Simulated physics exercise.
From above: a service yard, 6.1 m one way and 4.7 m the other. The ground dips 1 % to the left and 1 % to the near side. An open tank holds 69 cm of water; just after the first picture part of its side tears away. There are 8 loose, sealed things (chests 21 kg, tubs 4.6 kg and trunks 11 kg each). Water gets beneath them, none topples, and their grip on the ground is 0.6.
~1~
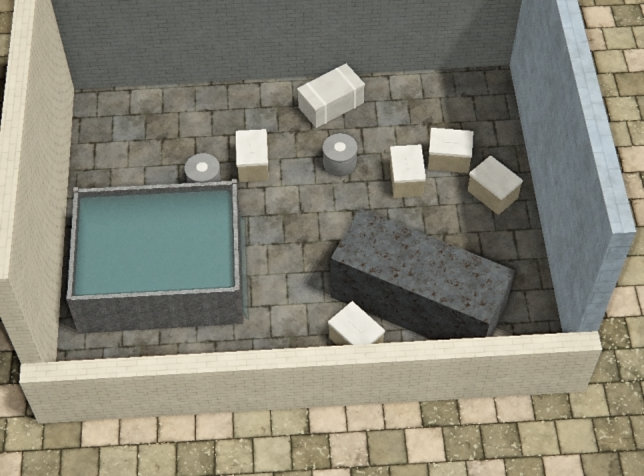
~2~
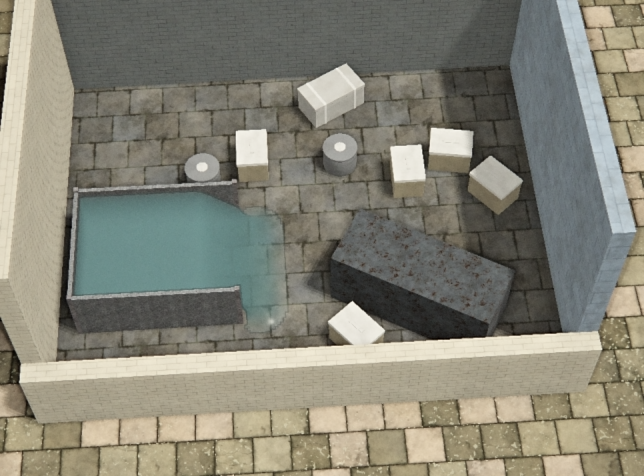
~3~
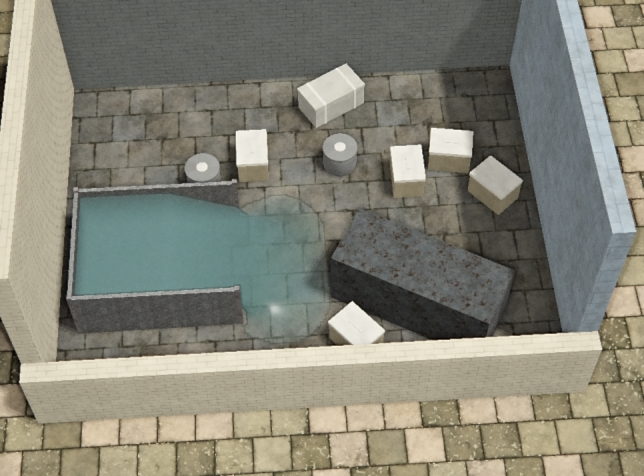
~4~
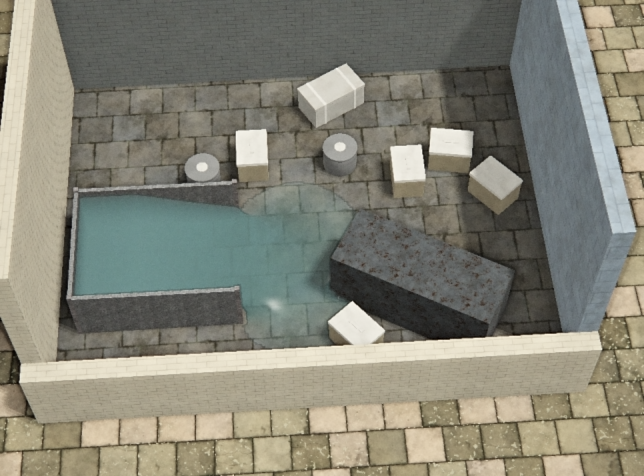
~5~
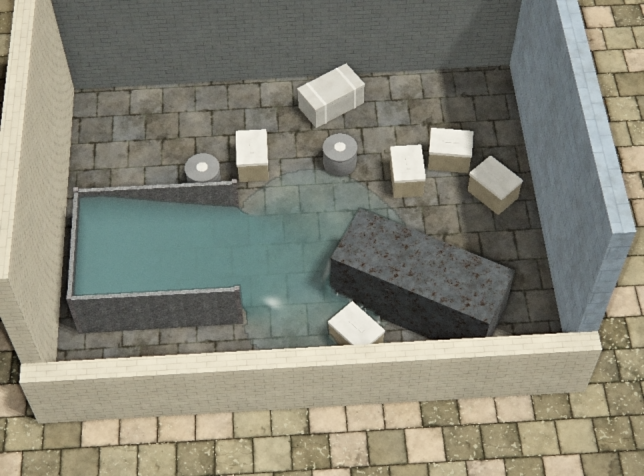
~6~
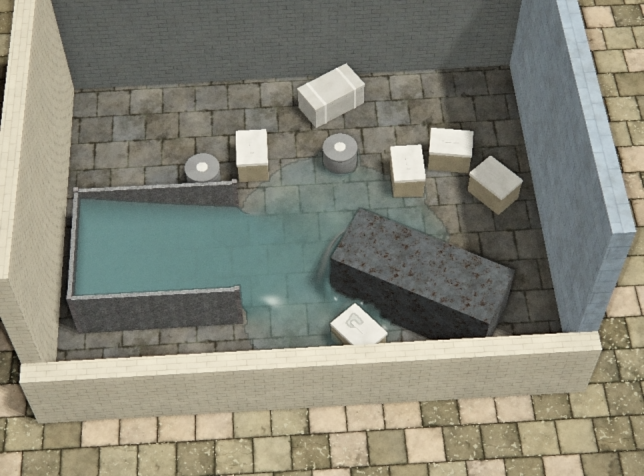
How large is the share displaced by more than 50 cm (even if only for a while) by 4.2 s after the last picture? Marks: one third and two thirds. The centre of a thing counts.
That comes to two thirds or above.
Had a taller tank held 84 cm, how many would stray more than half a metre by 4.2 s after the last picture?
In that case 6 of them.
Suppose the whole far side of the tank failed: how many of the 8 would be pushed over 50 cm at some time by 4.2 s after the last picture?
In that case 5 of them.
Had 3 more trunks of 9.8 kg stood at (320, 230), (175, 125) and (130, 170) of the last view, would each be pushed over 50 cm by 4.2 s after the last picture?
In that order: Past it, less, less.
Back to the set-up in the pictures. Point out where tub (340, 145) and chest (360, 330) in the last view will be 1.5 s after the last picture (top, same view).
Near (384, 65) and (394, 324).
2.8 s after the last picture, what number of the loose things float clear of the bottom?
At that moment 5.
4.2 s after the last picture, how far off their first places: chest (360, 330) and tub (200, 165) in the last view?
In turn: 140 cm, 0 cm.
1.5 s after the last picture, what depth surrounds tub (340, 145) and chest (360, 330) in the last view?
About 8 and 30 cm.
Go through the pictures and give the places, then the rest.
A chest at (357, 326), on the bottom; a chest at (252, 147), on the bottom; 2.9 m2 under water; 0 of 8 have shifted, in the first frame.
A chest at (357, 326) rests on the ground; a chest at (252, 147), on the bottom; 3.8 m2 under water; 0 of 8 have shifted, in the second frame.
A chest at (357, 326) rests on the ground; a chest at (252, 147), on the bottom; 4.9 m2 under water; 0 of 8 have shifted, in the third frame.
A chest at (357, 326), on the bottom; a chest at (252, 147), on the bottom; 6.1 m2 under water; 0 of 8 have shifted, in the fourth frame.
A chest at (357, 326), on the bottom; a chest at (252, 147), on the bottom; water covers 7.1 m2; 0 of 8 have shifted, in the fifth frame.
A chest at (359, 328), on the bottom, 4 cm from its start; a chest at (252, 147) rests on the ground; 8.1 m2 under water; 0 of 8 have shifted, in the sixth frame.
Then, 0.4 s after the last picture 0 of 8 are over 50 cm from their spots; 0 afloat.
Then, 1.5 s after the last picture 3 of 8 are over 50 cm from their spots; 3 afloat.
Then, 2.8 s after the last picture 4 of 8 are over 50 cm from their spots; 5 afloat.
Then, 4.2 s after the last picture 4 of 8 are over 50 cm from their spots, and 6 have been at some point; 4 afloat.
